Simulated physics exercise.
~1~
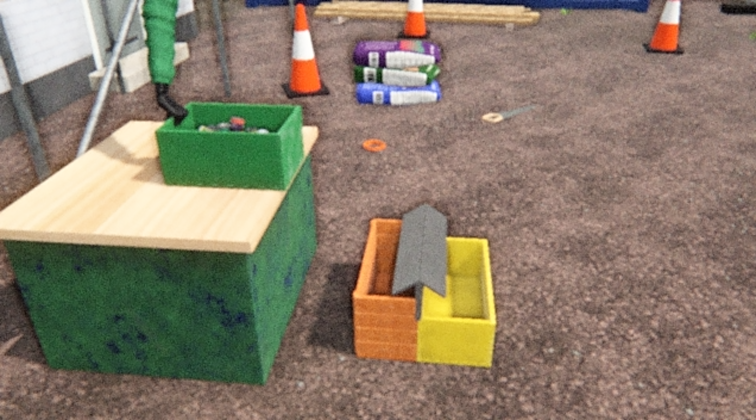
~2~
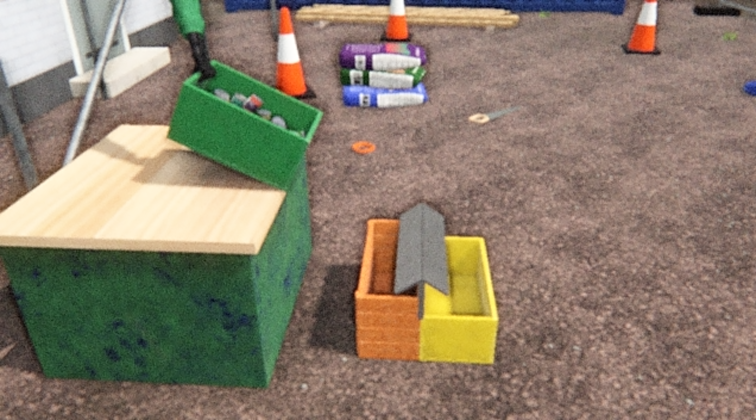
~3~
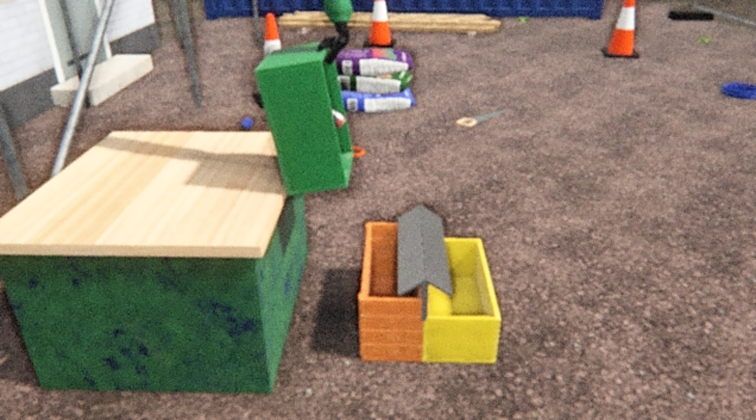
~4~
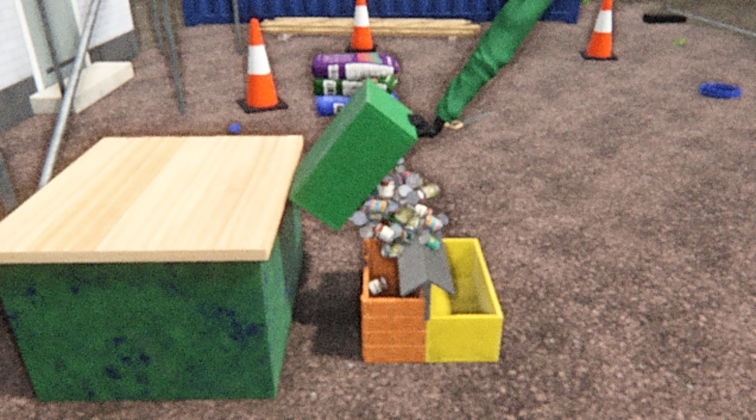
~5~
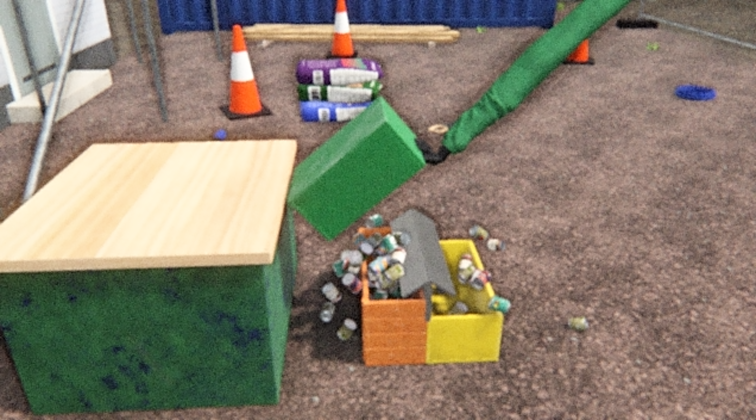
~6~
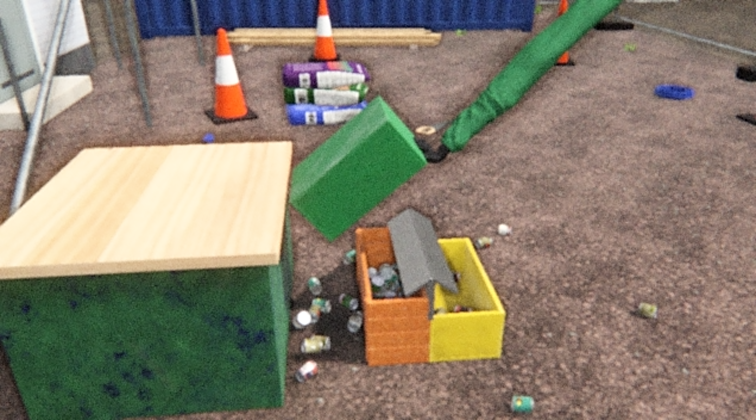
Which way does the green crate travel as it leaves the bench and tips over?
The green crate moves to the right as it tips over.
